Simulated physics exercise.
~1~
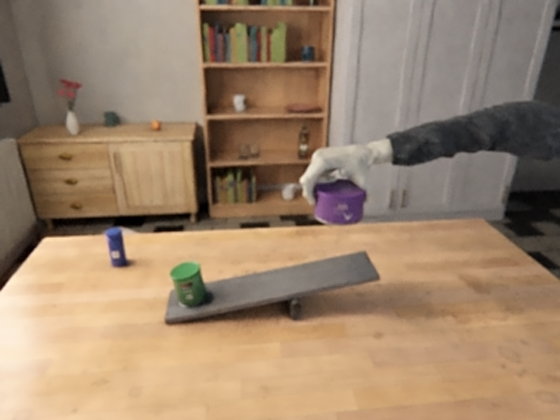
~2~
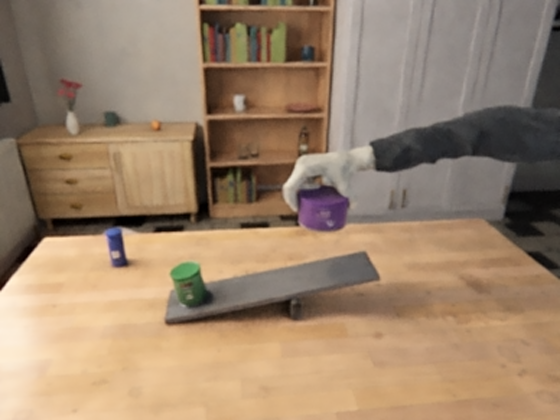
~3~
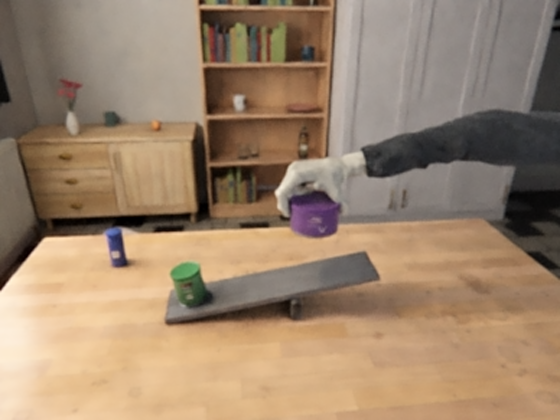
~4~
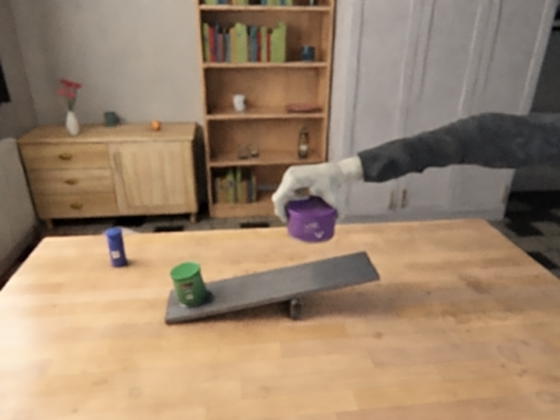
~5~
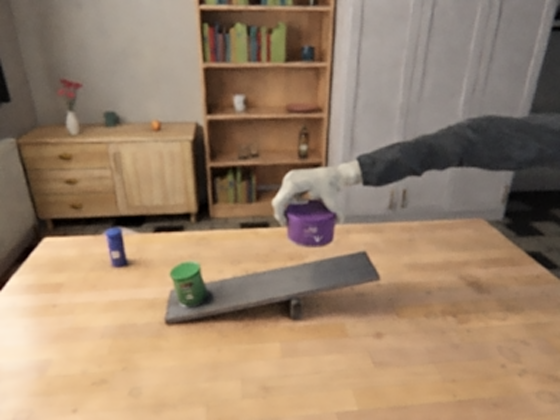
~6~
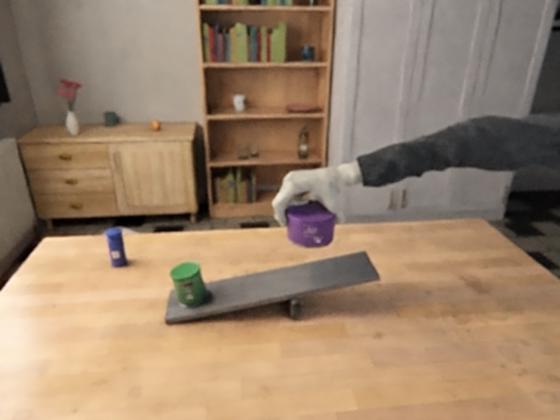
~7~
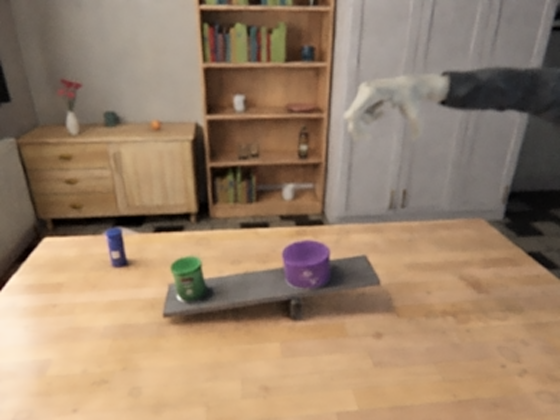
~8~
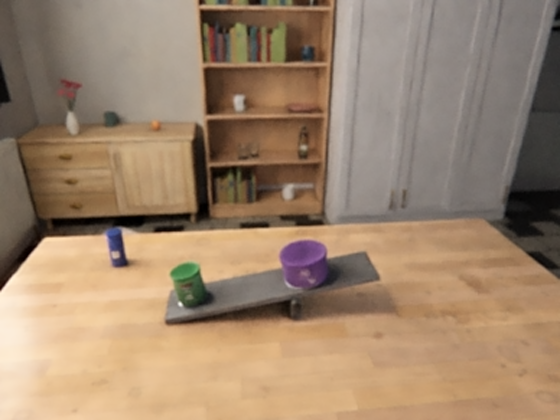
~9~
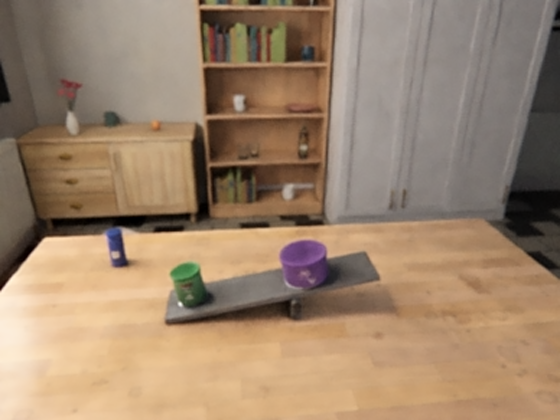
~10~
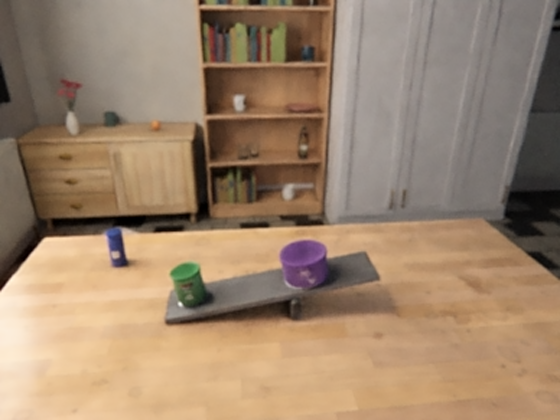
On a wooden table in a room, a gloved hand moved a purple tub left over a grey plank with a green tin on its low left end, then let go; the plank wobbled slightly but settled with the same end down, the tub resting on it.
